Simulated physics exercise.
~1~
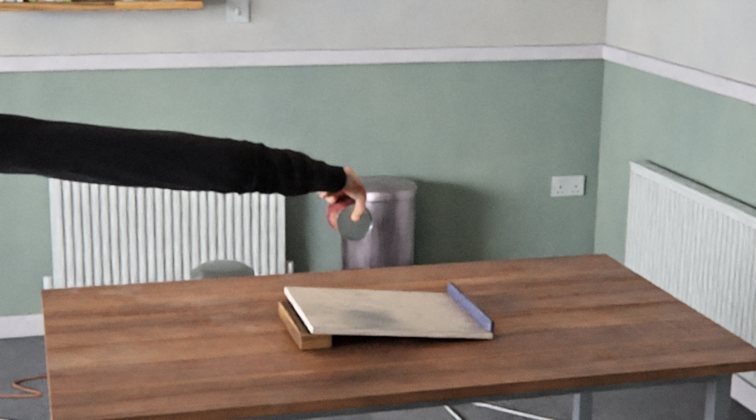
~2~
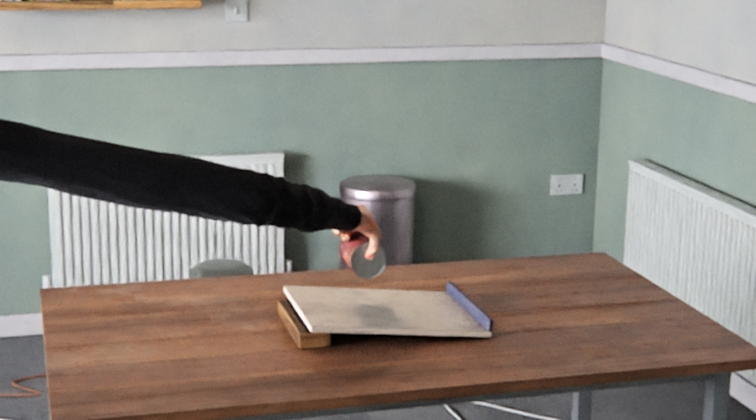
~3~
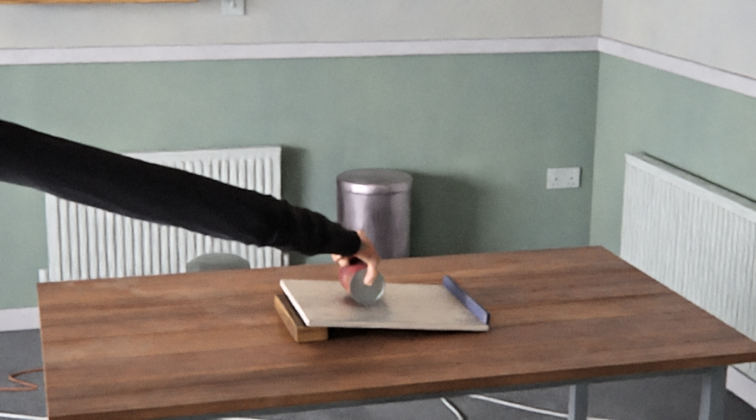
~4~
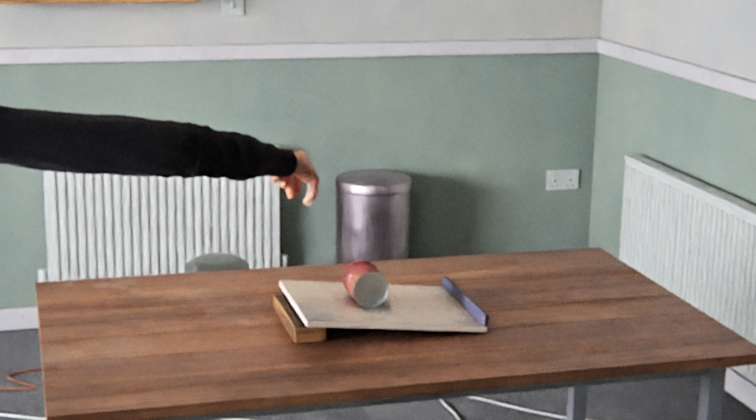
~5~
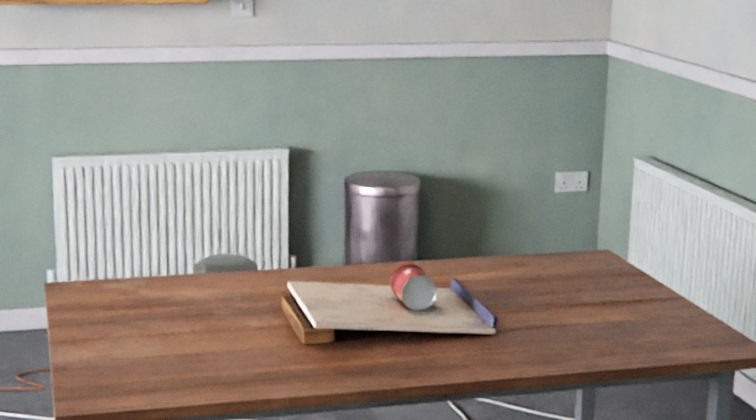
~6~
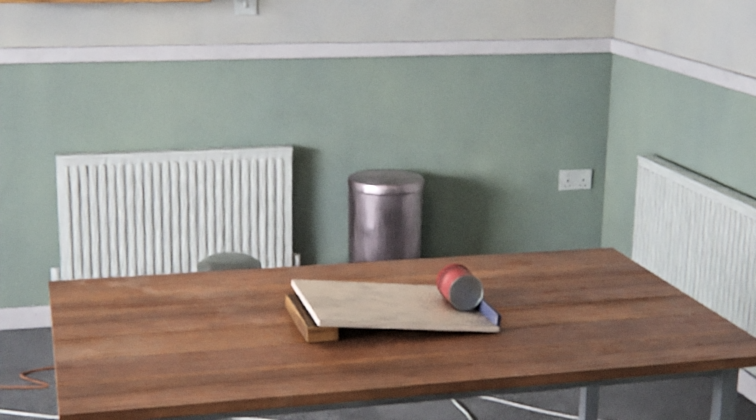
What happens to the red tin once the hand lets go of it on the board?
It does not stay where it was put but travels down the slope to the right, ending by the blue strip at the board's lower edge.
